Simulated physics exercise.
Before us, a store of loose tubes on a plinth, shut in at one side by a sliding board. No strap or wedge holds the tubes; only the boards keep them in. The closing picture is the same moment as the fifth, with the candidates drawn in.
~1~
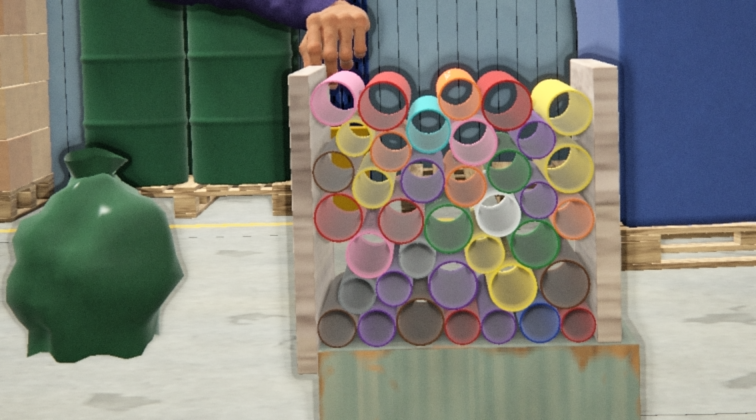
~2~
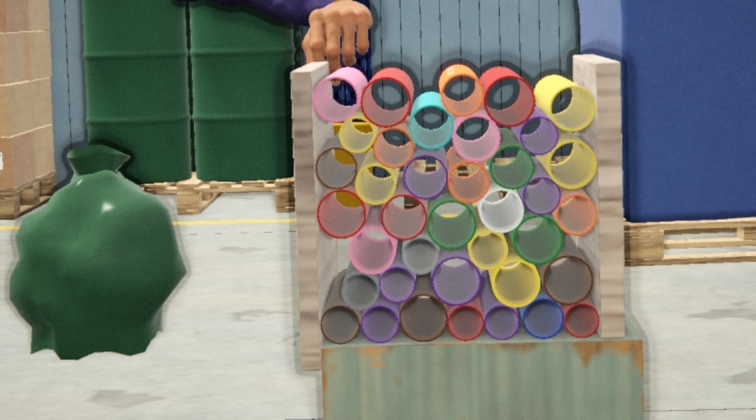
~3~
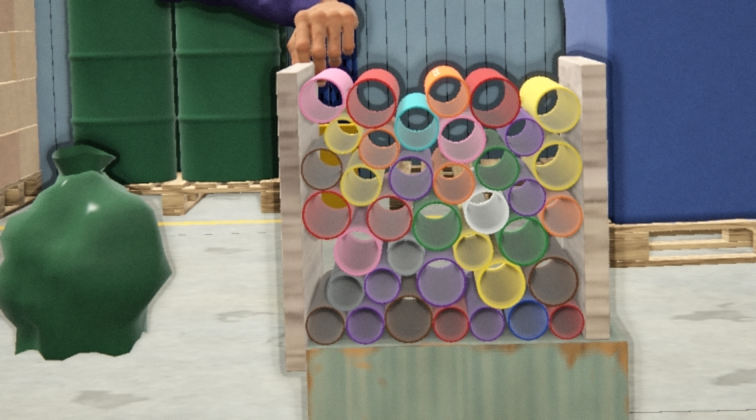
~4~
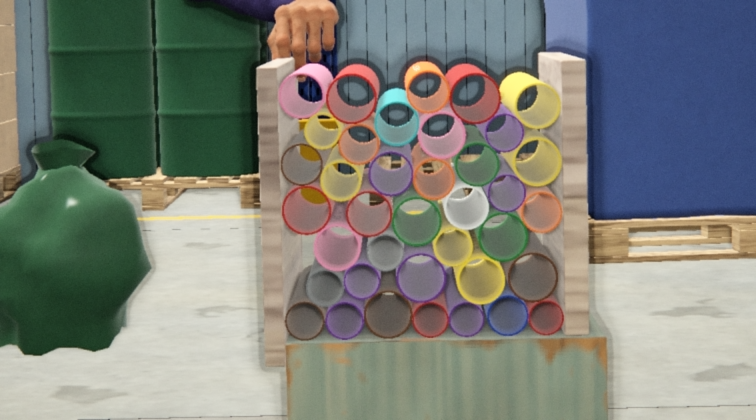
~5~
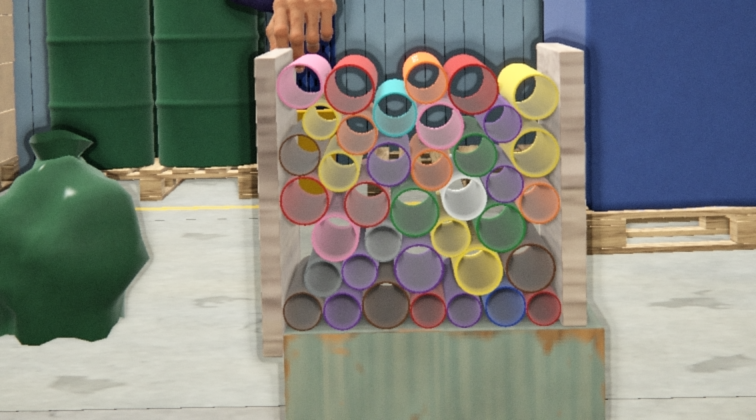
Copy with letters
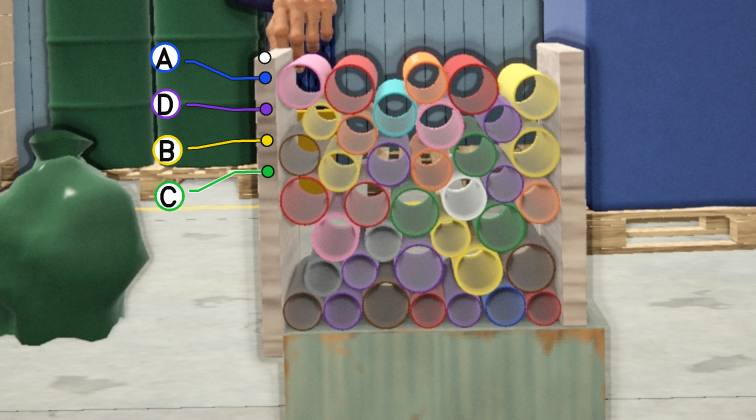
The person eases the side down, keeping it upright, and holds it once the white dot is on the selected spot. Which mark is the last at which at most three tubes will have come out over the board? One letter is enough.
The last mark within the limit is C.
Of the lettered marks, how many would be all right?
Four of the four.
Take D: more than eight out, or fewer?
Fewer than eight.
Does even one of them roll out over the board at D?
No.
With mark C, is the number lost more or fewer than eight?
Fewer than eight.
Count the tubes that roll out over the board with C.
With C, one.
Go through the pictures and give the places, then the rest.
The first picture shows side board (314, 206); a brown tube (337, 328); a blue tube (540, 323).
The second picture shows a blue tube (543, 319); a pink tube (372, 251).
The third picture shows a yellow tube (473, 251); a yellow tube (361, 185).
The fourth picture shows a purple tube (506, 193); a pink tube (442, 135).
The fifth picture shows a red tube (473, 89); side board (280, 190); a brown tube (303, 311).
On the marked copy, A at (265, 78); B at (267, 141); C at (268, 171); D at (266, 109); the white dot at (264, 58).
Following C. Soon after the start, top of the board (277, 114).
Later, top of the board (279, 170).
In the end, top of the board (279, 170), one out over the board.
As for the rest, A none out over the board; B one out over the board; D none out over the board.
